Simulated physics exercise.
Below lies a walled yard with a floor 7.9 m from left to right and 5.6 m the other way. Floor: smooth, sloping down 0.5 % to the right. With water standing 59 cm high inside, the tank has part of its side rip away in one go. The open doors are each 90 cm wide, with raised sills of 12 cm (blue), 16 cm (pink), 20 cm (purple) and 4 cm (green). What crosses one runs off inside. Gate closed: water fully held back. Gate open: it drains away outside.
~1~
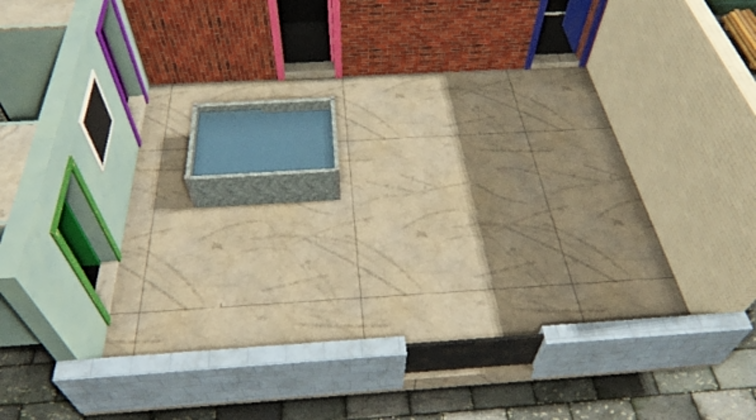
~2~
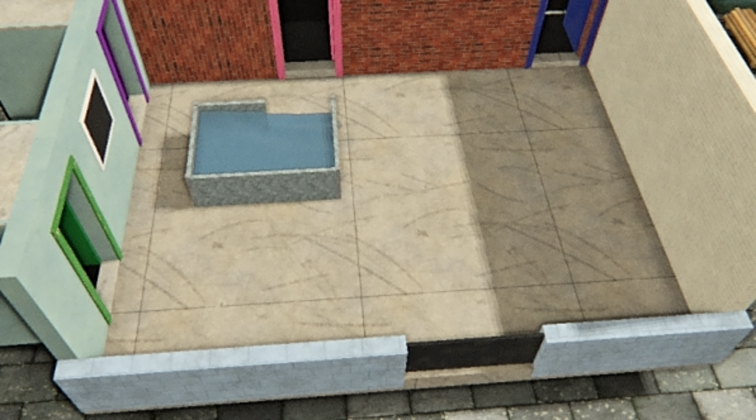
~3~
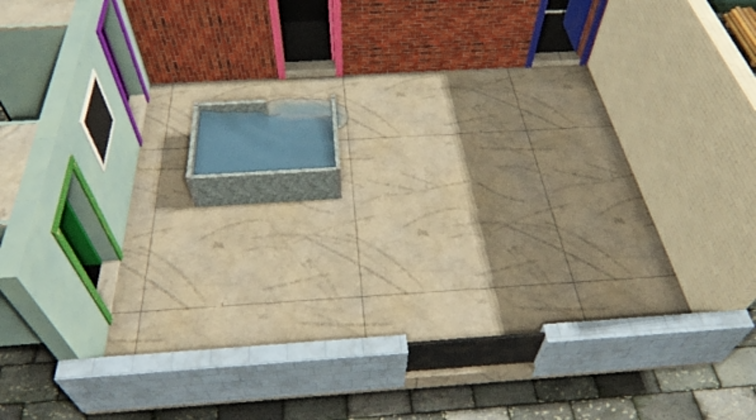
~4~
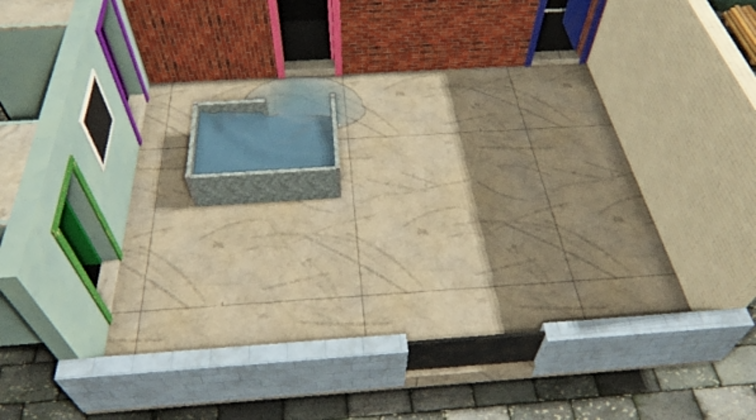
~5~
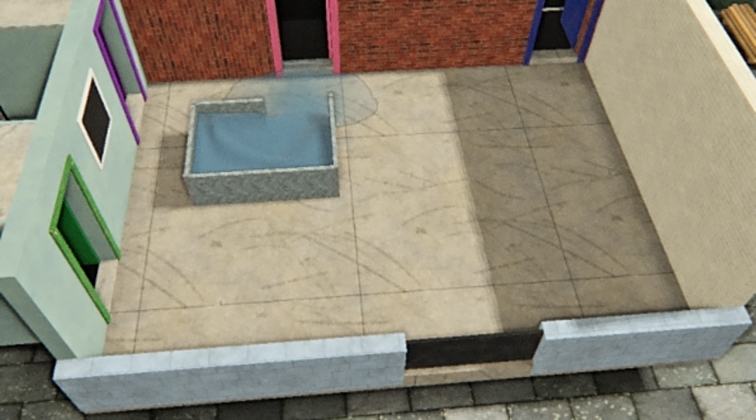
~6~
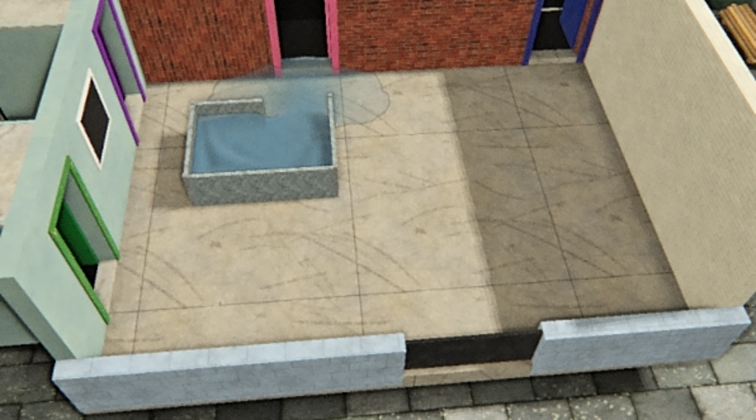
In this clip, a still, rectangular stone tank of water in a walled yard loses part of its far side, and water pours through the gap, spreading across the pale floor toward the brick wall and pink-framed doorway.
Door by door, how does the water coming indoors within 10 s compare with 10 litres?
The blue door lets in no more than that; the pink door lets in more than that; the purple door lets in no more than that; the green door lets in no more than that.
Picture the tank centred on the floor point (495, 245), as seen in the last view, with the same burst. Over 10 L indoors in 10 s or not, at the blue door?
Lab note: Blue door limit exceeded.
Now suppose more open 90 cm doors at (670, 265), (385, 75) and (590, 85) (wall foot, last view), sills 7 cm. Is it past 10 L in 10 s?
Well, the first is on the low side, the second is on the high side, and the third is on the high side.
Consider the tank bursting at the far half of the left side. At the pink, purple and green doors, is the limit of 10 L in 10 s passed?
Pink short, purple beyond, green short.
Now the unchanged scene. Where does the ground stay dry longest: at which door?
Lab note: Last arrival at the green door.
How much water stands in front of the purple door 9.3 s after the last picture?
Reading: Close to 4.0 cm.
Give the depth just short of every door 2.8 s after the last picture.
Readings (cm): Blue = 6; pink = 20; purple = 12; green = 1.
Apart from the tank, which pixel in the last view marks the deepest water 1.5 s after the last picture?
You'll find it around (302, 76).
Then, 0.7 s after the last picture water covers 10 % of the floor and is deepest (38 cm) near (312, 75); blue door not reached, pink door 36 cm at the sill, 84 L in, purple door not reached, green door not reached.
Then, 1.5 s after the last picture water covers 20 % of the floor and is deepest (30 cm) near (302, 76); blue door 2 cm at the sill, 0 L in, pink door 29 cm at the sill, 177 L in, purple door 11 cm at the sill, 0 L in, green door not reached.
Then, 2.8 s after the last picture water covers 40 % of the floor and is deepest (22 cm) near (292, 76); blue door 6 cm at the sill, 0 L in, pink door 20 cm at the sill, 232 L in, purple door 12 cm at the sill, 0 L in, green door not reached.
Then, 5.3 s after the last picture water covers 60 % of the floor and is deepest (14 cm) near (302, 76); blue door 8 cm at the sill, 1 L in, pink door 13 cm at the sill, 241 L in, purple door 8 cm at the sill, 0 L in, green door 5 cm at the sill, 0 L in.
Then, 9.3 s after the last picture water covers 80 % of the floor and is deepest (8 cm) near (664, 338); blue door 6 cm at the sill, 1 L in, pink door 7 cm at the sill, 241 L in, purple door 4 cm at the sill, 0 L in, green door 3 cm at the sill, 0 L in.
